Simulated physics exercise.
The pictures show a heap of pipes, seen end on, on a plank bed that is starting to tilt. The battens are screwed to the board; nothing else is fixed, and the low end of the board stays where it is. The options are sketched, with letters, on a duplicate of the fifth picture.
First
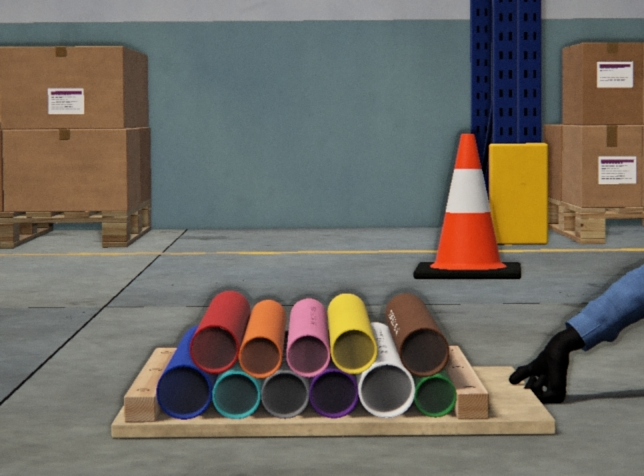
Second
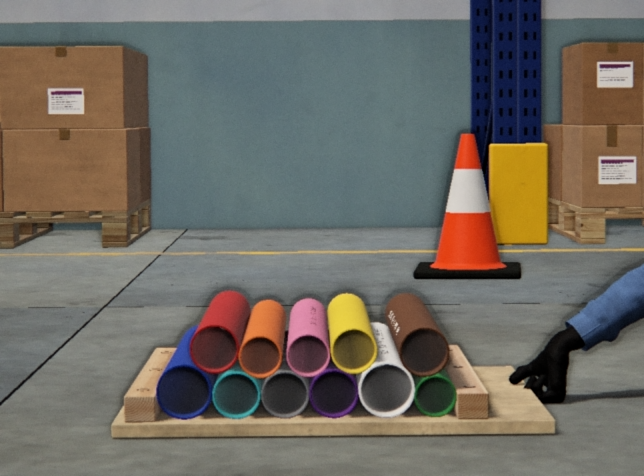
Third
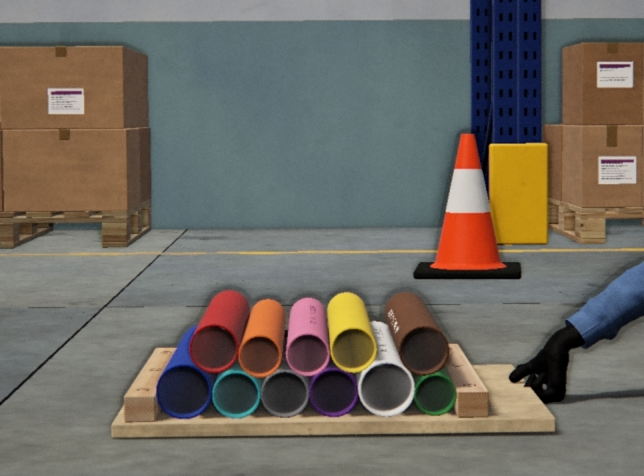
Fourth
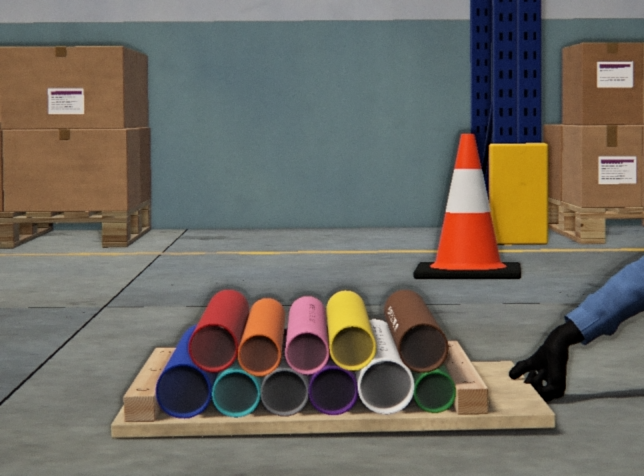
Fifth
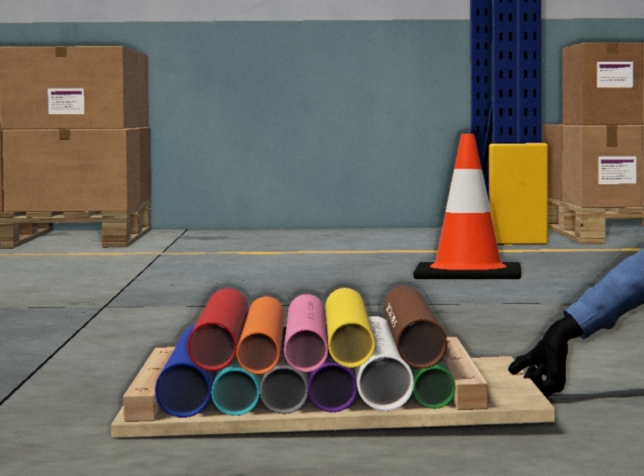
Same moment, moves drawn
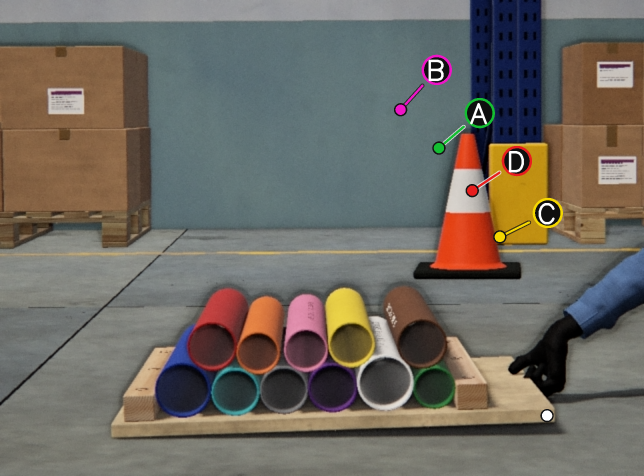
A stack of colorful pipes sat on a wooden board on a warehouse floor while a black-gloved hand gripped its right end, and the board tilted very slightly, with the pipes staying stacked together.
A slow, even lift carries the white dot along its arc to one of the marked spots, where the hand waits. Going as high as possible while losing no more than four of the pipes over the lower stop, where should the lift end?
Mark A is as high as it can go.
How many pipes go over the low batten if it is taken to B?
It comes to five.
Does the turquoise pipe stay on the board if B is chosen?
Yes, with B.
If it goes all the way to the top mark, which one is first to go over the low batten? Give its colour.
First is the red one.
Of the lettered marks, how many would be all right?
The number is three.
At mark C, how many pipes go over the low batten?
The count is none.
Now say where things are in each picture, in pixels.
The first picture shows grey pipe (285, 395); purple pipe (334, 394); white pipe (387, 390).
The second picture shows white pipe (387, 390); green pipe (435, 396).
The third picture shows board (331, 386); green pipe (435, 395); brown pipe (424, 351); red pipe (215, 349).
The fourth picture shows board (331, 384); blue pipe (184, 391); grey pipe (284, 393); turquoise pipe (237, 394).
The fifth picture shows board (330, 382); blue pipe (183, 390); turquoise pipe (236, 392).
On the marked copy, A at (439, 148); B at (401, 110); C at (500, 237); D at (472, 191); the white dot at (547, 416).
With A. Early on, board at 21°.
Further on, board at 40°.
At the end, board at 40°, four over the low batten (orange, yellow, red, pink).
As for the rest, B five over the low batten; C none over the low batten; D four over the low batten (orange, yellow, red, pink).
